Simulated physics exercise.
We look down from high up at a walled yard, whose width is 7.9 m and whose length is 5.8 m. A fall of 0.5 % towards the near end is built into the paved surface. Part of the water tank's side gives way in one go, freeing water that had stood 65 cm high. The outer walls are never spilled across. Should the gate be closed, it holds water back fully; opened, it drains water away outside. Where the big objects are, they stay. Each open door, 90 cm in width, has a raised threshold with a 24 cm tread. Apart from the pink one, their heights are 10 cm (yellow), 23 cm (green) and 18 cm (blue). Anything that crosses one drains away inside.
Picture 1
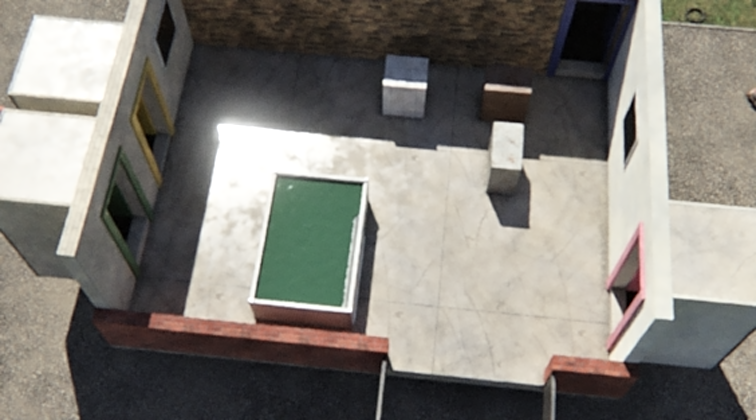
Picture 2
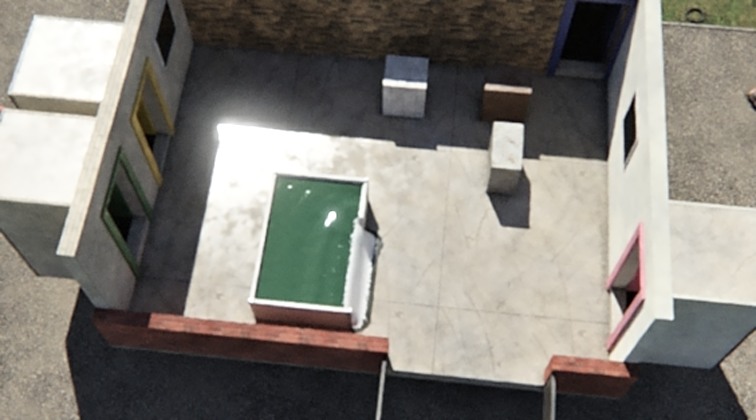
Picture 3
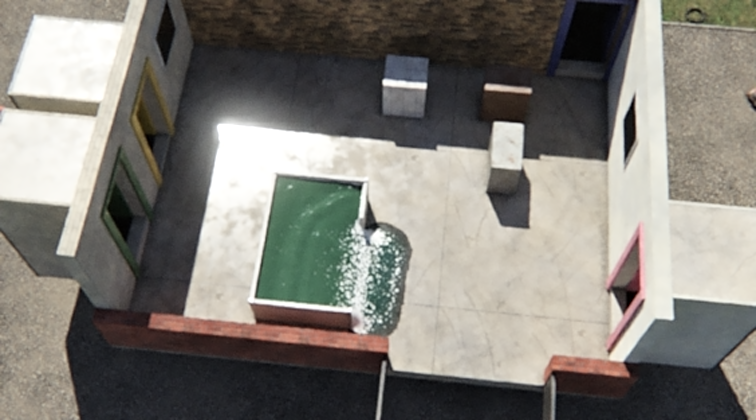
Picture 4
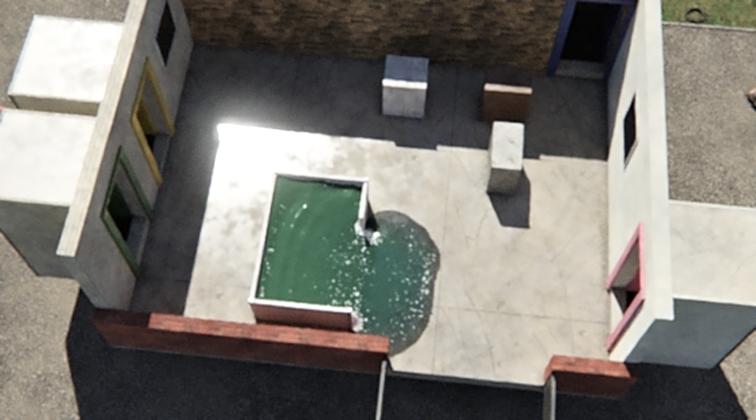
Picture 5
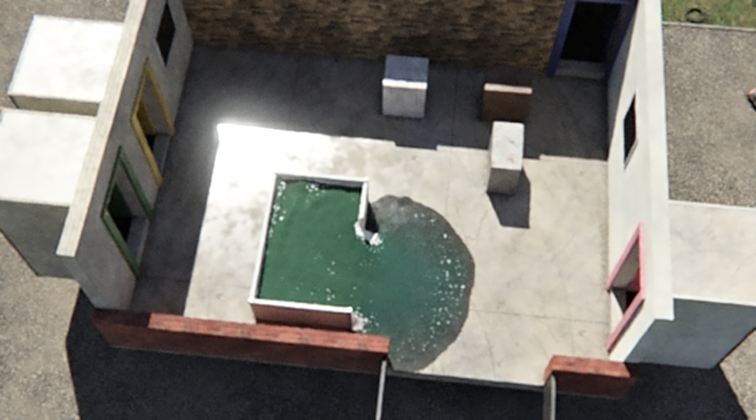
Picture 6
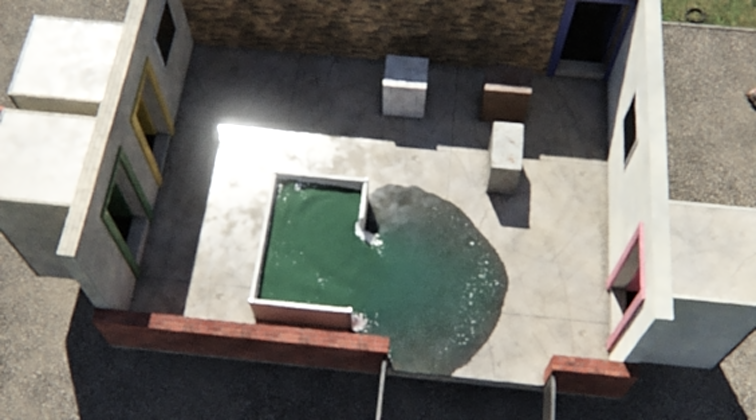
The video shows a walled yard from above with a rectangular tank of green water. Part of the tank's right side gives way, and water pours out, foaming at first, then spreads across the pale floor in a widening rounded pool.
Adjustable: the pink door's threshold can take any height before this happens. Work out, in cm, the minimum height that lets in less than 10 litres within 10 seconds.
I would say 24 cm.
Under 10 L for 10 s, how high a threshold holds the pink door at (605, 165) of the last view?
Roughly 7.5 cm.
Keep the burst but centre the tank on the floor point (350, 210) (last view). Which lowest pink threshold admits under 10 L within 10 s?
At least roughly 24 cm high.
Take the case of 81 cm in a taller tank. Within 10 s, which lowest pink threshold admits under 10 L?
A step of about 31 cm does it.
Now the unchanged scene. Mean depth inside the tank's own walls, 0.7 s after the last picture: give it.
Average depth: Approx. 34 cm.
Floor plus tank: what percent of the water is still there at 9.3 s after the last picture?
Something near 62 out of a hundred parts.
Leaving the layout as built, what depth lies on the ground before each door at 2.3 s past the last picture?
Pink door 23 cm, yellow door 0 cm, green door 0 cm, blue door 0 cm.
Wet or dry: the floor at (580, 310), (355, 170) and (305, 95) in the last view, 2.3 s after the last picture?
In the order asked: Soaked, untouched, untouched.
Then, 0.7 s after the last picture water covers 30 % of the floor, deepest (30 cm) near (360, 309); 24 cm at the pink door, 0 litres in over its 17 cm threshold.
Then, 2.3 s after the last picture water covers 35 % of the floor, deepest (24 cm) near (590, 375); 23 cm at the pink door, 56 litres in over its 17 cm threshold.
Then, 9.3 s after the last picture water covers 70 % of the floor, deepest (8 cm) near (527, 237); 5 cm at the pink door, 64 litres in over its 17 cm threshold.
At the pink door as built, the water peaked near 29 cm, 1.5 s after the last picture.
Run again over the same 10 s with other heights there, 26 litres in over 21 cm, 1 litre over 28.5 cm. The limit of 10 litres is kept from about 24 cm up.
